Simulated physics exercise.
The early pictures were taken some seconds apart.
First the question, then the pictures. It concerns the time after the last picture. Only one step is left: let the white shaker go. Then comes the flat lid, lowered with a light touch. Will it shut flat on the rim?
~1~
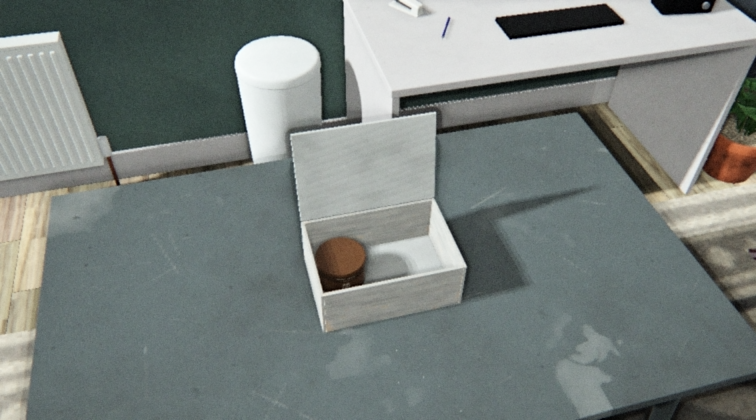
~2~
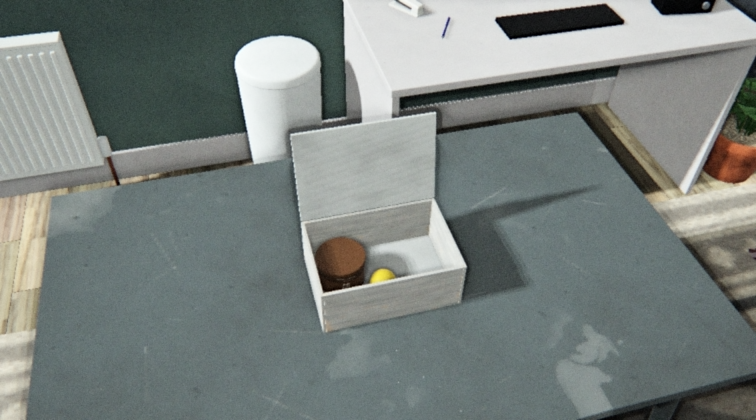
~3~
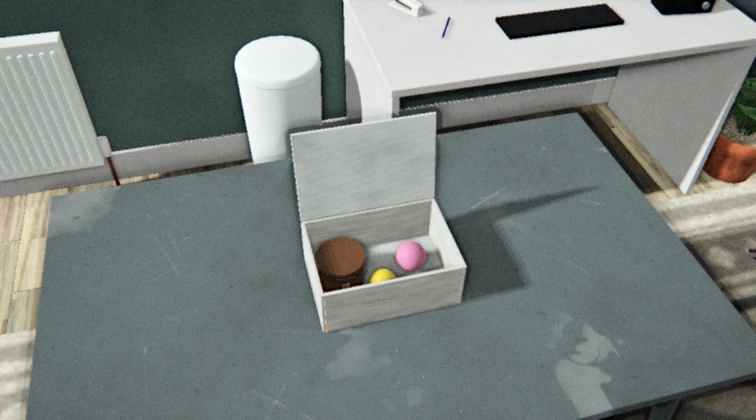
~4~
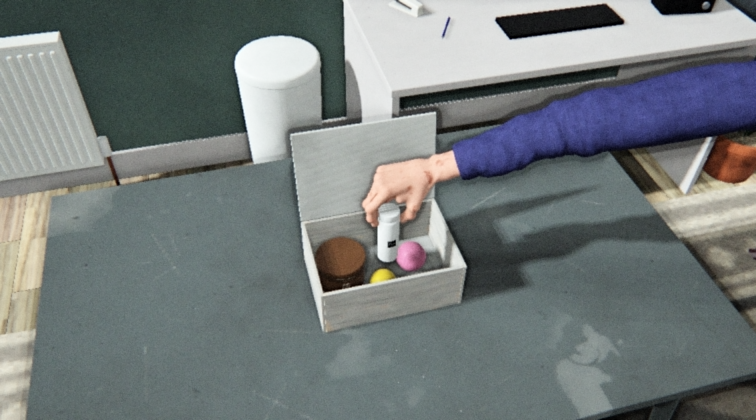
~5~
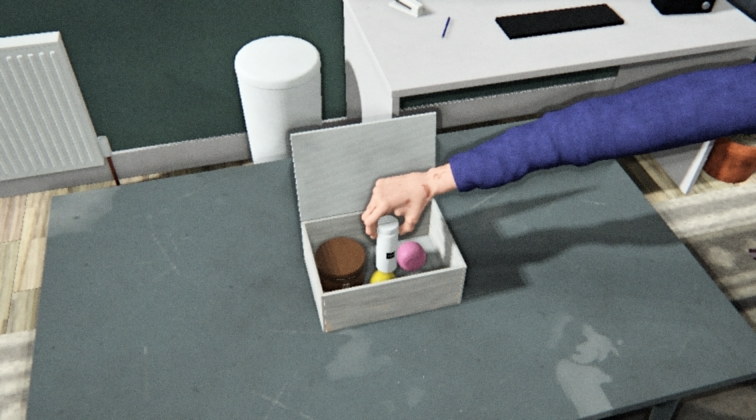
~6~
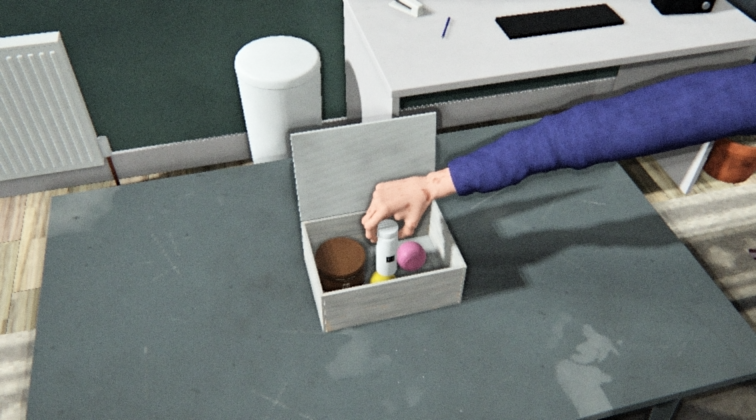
I expect the lid to fit.
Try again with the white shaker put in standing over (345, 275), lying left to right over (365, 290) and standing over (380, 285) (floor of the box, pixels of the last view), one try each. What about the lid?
Going in order, the lid is left partly open, then comes down all the way, then comes down all the way.
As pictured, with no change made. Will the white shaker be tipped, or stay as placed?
As it turns out, the white shaker changes its angle.
Then, 0.50 s past the last view, white shaker on its side near (390, 259); yellow lemon displaced a little; pink lemon displaced a little.
Then, 1.40 s past the last view, lid 70° above the rim; white shaker on its side near (395, 262); pink lemon displaced about its own width; yellow lemon displaced about its own width.
Then, 2.10 s past the last view, lid 20° above the rim; white shaker on its side near (394, 262); pink lemon displaced about its own width; yellow lemon displaced about its own width.
Finally, lid shut; down or leaning hard in the box, white shaker; moved from the start, yellow lemon and pink lemon; brown tub still in place. Final places as the last picture's camera would see them, white shaker near (395, 262).
